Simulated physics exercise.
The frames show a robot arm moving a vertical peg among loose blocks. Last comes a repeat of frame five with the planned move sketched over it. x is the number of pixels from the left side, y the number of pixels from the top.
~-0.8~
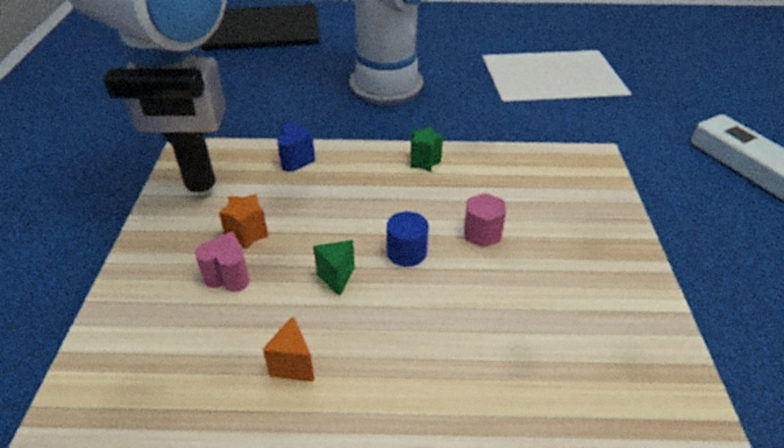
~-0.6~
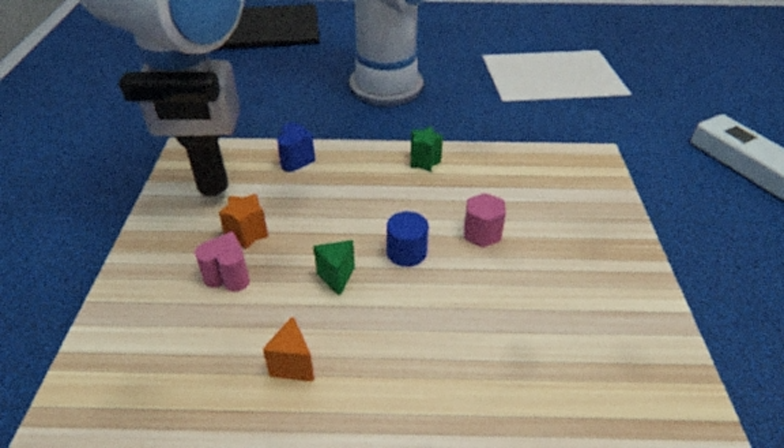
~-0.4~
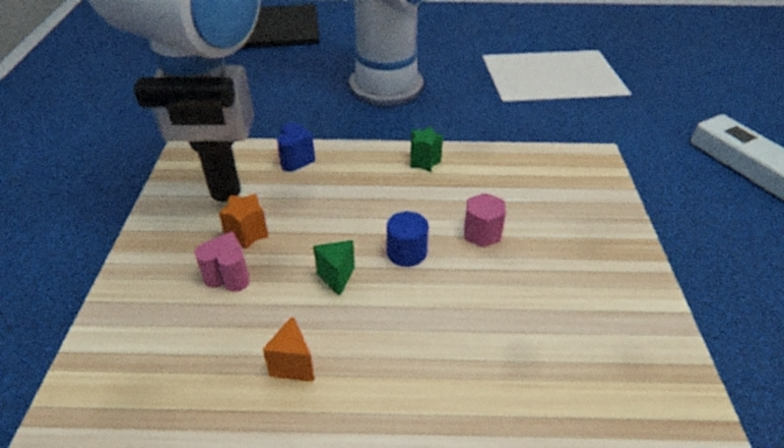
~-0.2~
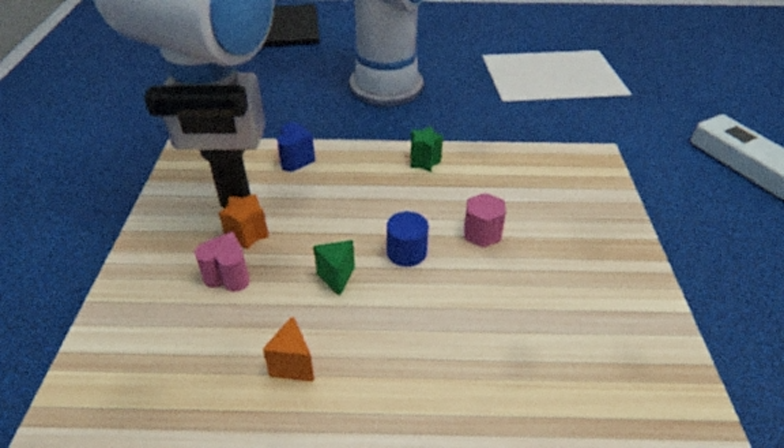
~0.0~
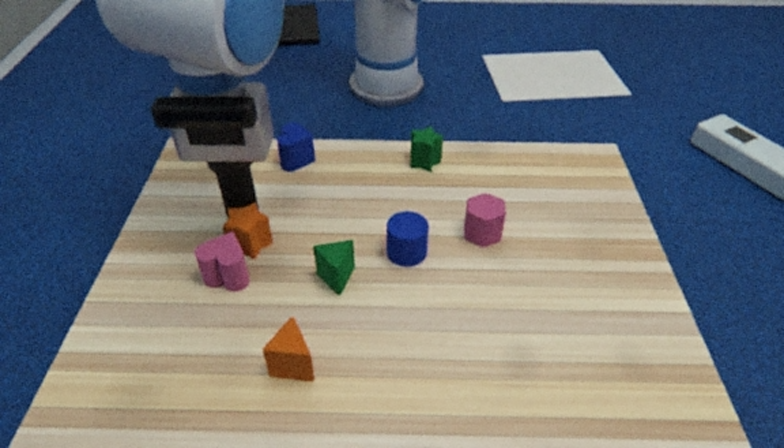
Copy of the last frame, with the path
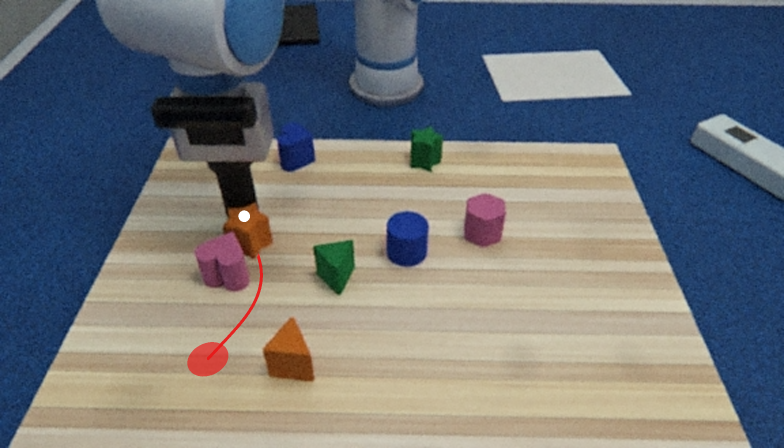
A robot arm moved its black peg a short way right and toward the viewer over a wooden board of colored blocks, then nudged the orange star-shaped block slightly nearer the viewer.
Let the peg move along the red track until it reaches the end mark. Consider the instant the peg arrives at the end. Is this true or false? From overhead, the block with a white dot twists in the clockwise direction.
That claim is false.
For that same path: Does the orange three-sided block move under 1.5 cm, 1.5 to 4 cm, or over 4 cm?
It gets moved under 1.5 cm.
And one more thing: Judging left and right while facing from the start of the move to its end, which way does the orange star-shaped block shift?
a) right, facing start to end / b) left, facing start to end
b
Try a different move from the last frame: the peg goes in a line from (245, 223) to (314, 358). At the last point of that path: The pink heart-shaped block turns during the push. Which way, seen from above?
Viewed from the top, it goes clockwise.
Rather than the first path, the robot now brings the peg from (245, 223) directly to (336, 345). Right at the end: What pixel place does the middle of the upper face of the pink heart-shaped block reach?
Answer: (216, 270).
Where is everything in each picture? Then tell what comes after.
In the first picture, lower end of the peg (201, 184), tops of blocks, pink heart-shaped block (221, 249), orange star-shaped block (241, 206), orange three-sided block (288, 339), green three-sided block (334, 250).
In the second picture, peg (214, 188), blocks as before.
In the third picture, peg (226, 193), blocks as before.
In the fourth picture, peg (236, 202), blocks as before.
In the fifth picture, peg (244, 216), pink heart-shaped block (221, 249), orange star-shaped block (244, 216), orange three-sided block (288, 339), green three-sided block (334, 250).
The drawn path runs from (245, 223) over (260, 261) and (251, 309) to (208, 359); the dot is on the orange star-shaped block.
The first path, step by step. One third of the way, peg (257, 252); pink heart-shaped block (213, 272), turned 80° clockwise; orange star-shaped block (260, 258).
Two thirds of the way, peg (248, 299); pink heart-shaped block (205, 279), turned 115° clockwise; orange star-shaped block (267, 302), turned 25° anticlockwise.
At the end, peg (204, 349); pink heart-shaped block (198, 281), turned 140° clockwise; orange star-shaped block (265, 309), turned 55° anticlockwise; orange three-sided block not moved; green three-sided block not moved.
